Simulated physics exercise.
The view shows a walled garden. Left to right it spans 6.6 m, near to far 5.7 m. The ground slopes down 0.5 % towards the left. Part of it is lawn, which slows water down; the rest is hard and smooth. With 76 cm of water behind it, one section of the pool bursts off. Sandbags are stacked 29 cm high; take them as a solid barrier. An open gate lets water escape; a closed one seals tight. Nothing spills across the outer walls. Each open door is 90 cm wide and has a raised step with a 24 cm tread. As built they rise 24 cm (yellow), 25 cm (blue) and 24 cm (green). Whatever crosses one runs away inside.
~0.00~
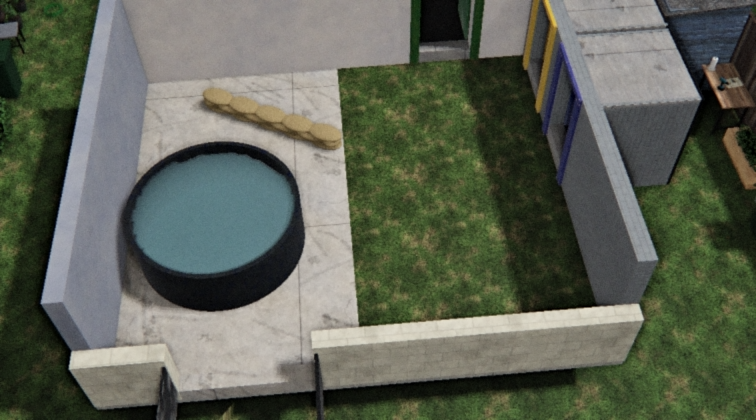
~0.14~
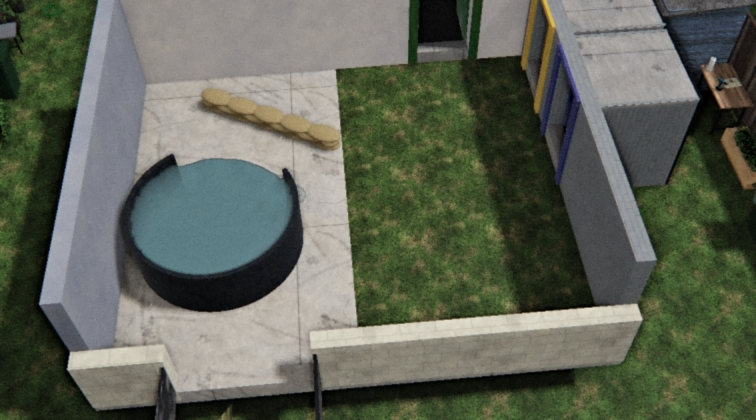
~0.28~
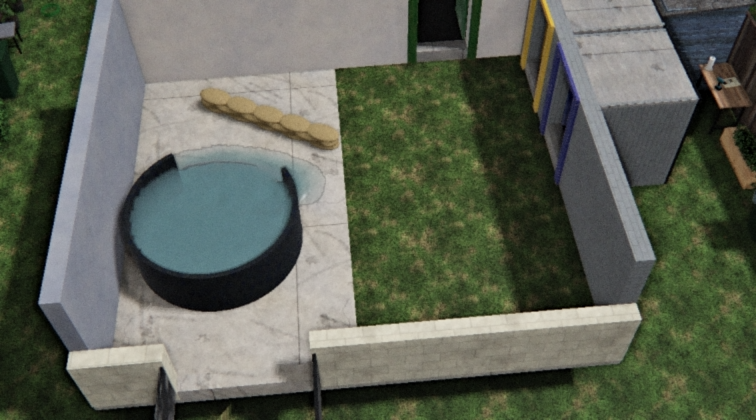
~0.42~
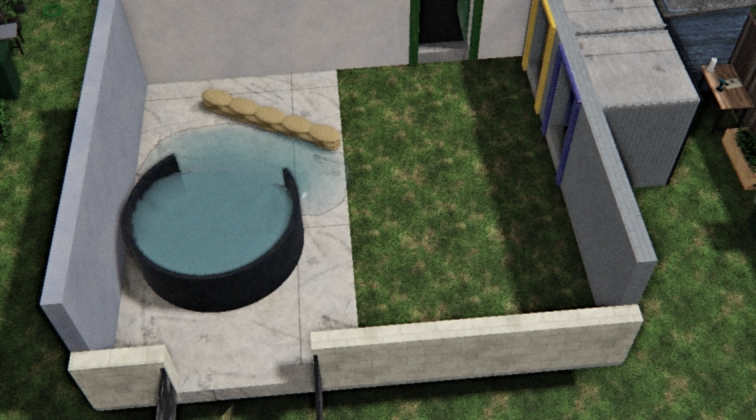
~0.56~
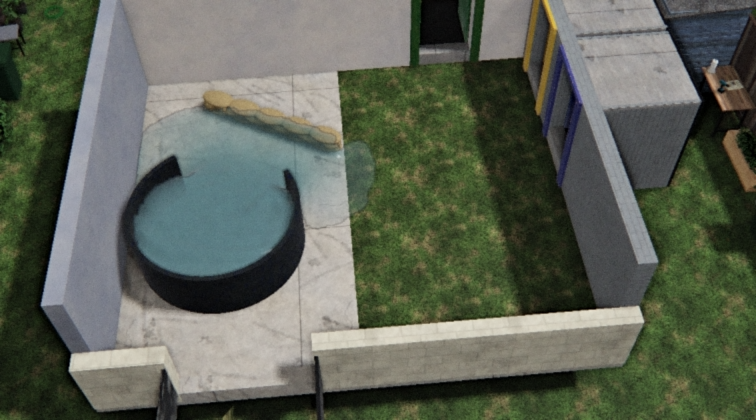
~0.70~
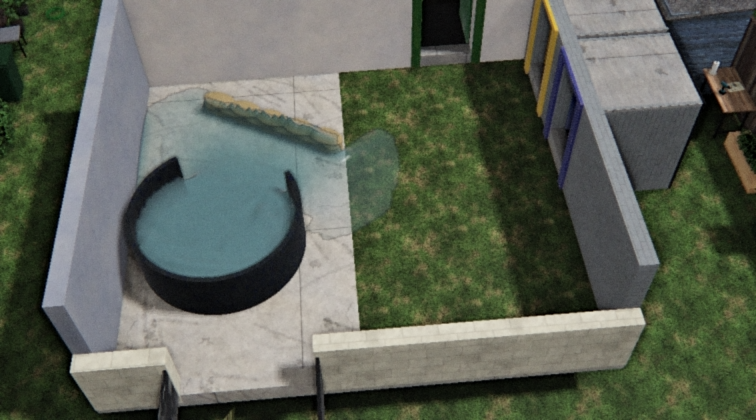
In a walled garden, part paving and part lawn, a round dark pool sits full and still until a section of its far side disappears. Water pours out through the gap in a widening sheet across the paving, reaching the row of sandbags and spreading right onto the grass.
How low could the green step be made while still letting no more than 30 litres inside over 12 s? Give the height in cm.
Close to 6.5 cm is just enough.
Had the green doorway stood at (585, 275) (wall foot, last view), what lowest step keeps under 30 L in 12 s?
About 6.0 cm.
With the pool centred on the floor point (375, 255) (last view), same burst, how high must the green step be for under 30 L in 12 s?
Some 23 cm.
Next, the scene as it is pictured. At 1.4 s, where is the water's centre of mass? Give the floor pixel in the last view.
At about (236, 195).
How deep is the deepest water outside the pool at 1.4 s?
Roughly 56 cm.
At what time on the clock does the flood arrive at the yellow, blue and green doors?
Arrival: Yellow 4.5 s, blue 3.4 s, green 3.0 s.
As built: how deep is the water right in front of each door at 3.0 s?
Depths in cm: Yellow 0, blue 0, green 1.
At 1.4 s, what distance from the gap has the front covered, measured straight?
Some 3.4 m out.
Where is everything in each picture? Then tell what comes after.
The first frame shows the pool at (214, 209) is whole and still, 76 cm deep; the green door at (447, 15) is dry.
In the second frame, the front is at a hidden place, 0.3 m from the gap on the far side; 0.4 m2 of floor is wet, 76 cm left at the back.
In the third frame, the front is at (314, 170), 0.7 m from the gap on the far side; 1.6 m2 of floor is wet, 76 cm left at the back.
In the fourth frame, the gap is on the far side, the front 1.2 m out at (182, 135); the back of the pool holds 76 cm.
In the fifth frame, water pours out on the far side and has run 1.7 m, to (185, 113); about 8 cm deep outside, 72 cm at the back.
In the sixth frame, the front is at (191, 92), 2.2 m from the gap on the far side; 6.5 m2 of floor is wet, 65 cm left at the back; the green door at (448, 19), 4.3 m from the gap, is still 2.0 m from the nearest water.
After 1.4 s water covers 30 % of the floor, deepest (56 cm) near (148, 105); it has not reached the green door.
After 3.0 s water covers 60 % of the floor, deepest (38 cm) near (150, 90); it has not reached the green door.
After 12.0 s water covers 95 % of the floor, deepest (13 cm) near (202, 87); 6 cm at the green door, 0 litres in over its 24 cm step.
At the green door as built, the water arrived by 3.1 s and peaked near 12 cm at 7.0 s.
Run again over the same 12 s with other heights there, 38 litres in over 6 cm, 12 litres over 8 cm. The limit of 30 litres is kept from about 6.5 cm up.
